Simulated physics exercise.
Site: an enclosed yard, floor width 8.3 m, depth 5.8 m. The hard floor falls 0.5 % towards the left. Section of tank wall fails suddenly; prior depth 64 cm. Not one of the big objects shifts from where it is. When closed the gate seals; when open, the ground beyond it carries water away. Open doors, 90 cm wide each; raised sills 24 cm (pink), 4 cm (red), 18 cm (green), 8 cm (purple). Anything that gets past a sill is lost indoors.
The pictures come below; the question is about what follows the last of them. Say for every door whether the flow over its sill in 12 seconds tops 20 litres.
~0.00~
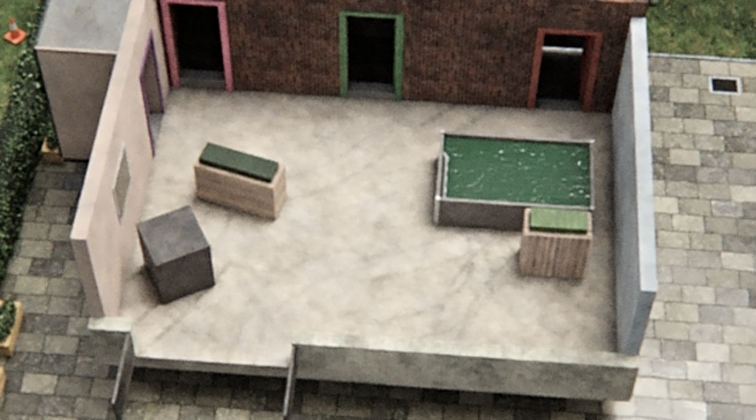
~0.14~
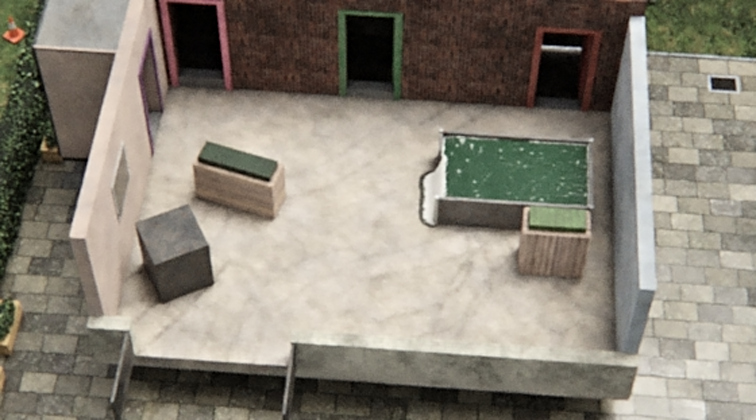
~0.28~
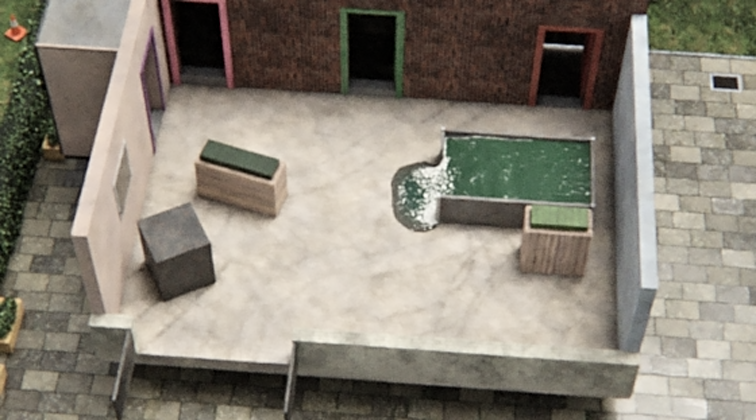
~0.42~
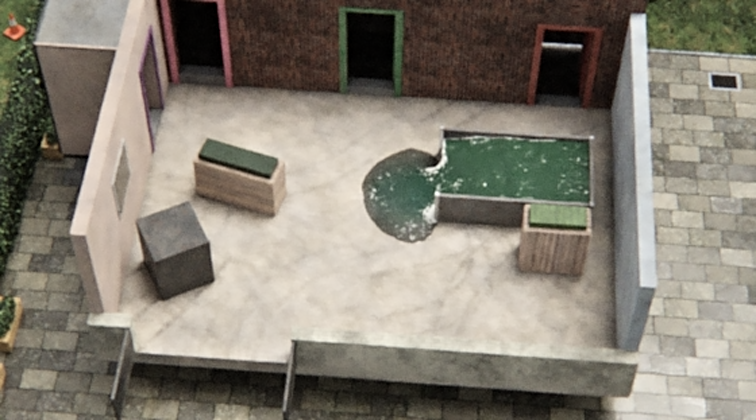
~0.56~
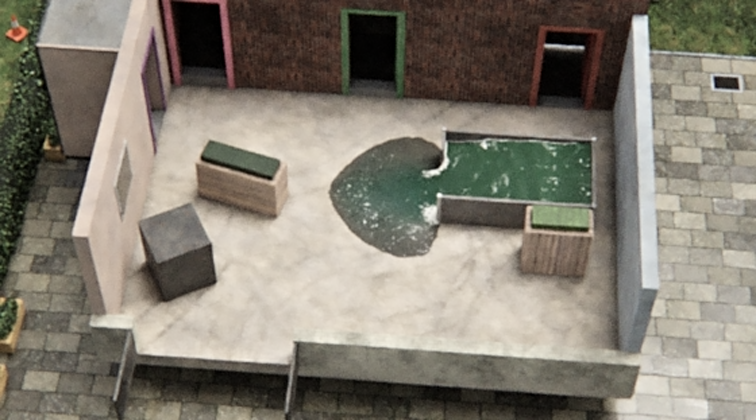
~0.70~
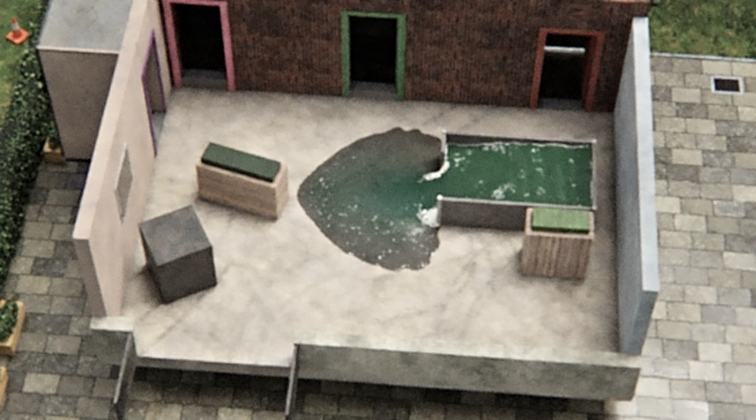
My prediction: The pink door remains shy of the limit. The red door remains shy of the limit. The green door remains shy of the limit. The purple door overtops the limit.
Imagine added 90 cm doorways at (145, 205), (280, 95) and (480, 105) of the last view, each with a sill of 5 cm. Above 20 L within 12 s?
In that order: Beyond it, beyond it, short of it.
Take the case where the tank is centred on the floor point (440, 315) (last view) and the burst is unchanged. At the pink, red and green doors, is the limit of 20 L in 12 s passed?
For the pink door, the amount is acceptable; for the red door, the amount is acceptable; for the green door, the amount is acceptable.
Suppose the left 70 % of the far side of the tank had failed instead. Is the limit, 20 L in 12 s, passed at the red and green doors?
Red goes beyond, green stays inside, judged against that limit.
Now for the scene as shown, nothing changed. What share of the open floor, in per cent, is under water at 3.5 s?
Wet share: Near 55 percent.
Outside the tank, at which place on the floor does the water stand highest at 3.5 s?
The spot is near (162, 128) in the last view.
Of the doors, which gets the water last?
The red door.
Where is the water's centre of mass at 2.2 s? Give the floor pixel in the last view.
Centre: Roughly (417, 198) px.
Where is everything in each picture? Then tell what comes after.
Still water, 64 cm deep, in the tank at (516, 173), in the first picture.
The front is at (429, 175), 0.6 m from the gap at (439, 192); 0.2 m2 of floor is under water; 64 cm left at the back of the tank, in the second picture.
The front is at (401, 174), 0.9 m from the gap at (441, 191); 0.9 m2 of floor is under water; 64 cm left at the back of the tank, in the third picture.
The front is at (369, 181), 1.3 m from the gap at (439, 190); 1.8 m2 of floor is under water; 64 cm left at the back of the tank, in the fourth picture.
Water pours out at (441, 191) and has run 1.9 m, to (337, 183); typically 5 cm deep outside, 64 cm at the tank's back, in the fifth picture.
The front is at (303, 196), 2.5 m from the gap at (442, 193); 4.7 m2 of floor is under water; 62 cm left at the back of the tank, in the sixth picture.
After 1.4 s water covers 25 % of the floor and is deepest (33 cm) near (430, 207); pink door not reached, red door not reached, green door not reached, purple door not reached.
After 2.2 s water covers 45 % of the floor and is deepest (28 cm) near (430, 207); pink door not reached, red door not reached, green door 3 cm at the sill, 0 L in, purple door 13 cm at the sill, 2 L in.
After 3.5 s water covers 55 % of the floor and is deepest (26 cm) near (162, 128); pink door 18 cm at the sill, 0 L in, red door not reached, green door 2 cm at the sill, 0 L in, purple door 20 cm at the sill, 76 L in.
After 7.0 s water covers 55 % of the floor and is deepest (14 cm) near (274, 165); pink door 10 cm at the sill, 0 L in, red door not reached, green door 3 cm at the sill, 0 L in, purple door 11 cm at the sill, 182 L in.
After 12.0 s water covers 65 % of the floor and is deepest (8 cm) near (155, 255); pink door 6 cm at the sill, 0 L in, red door 2 cm at the sill, 0 L in, green door 4 cm at the sill, 0 L in, purple door 7 cm at the sill, 194 L in.
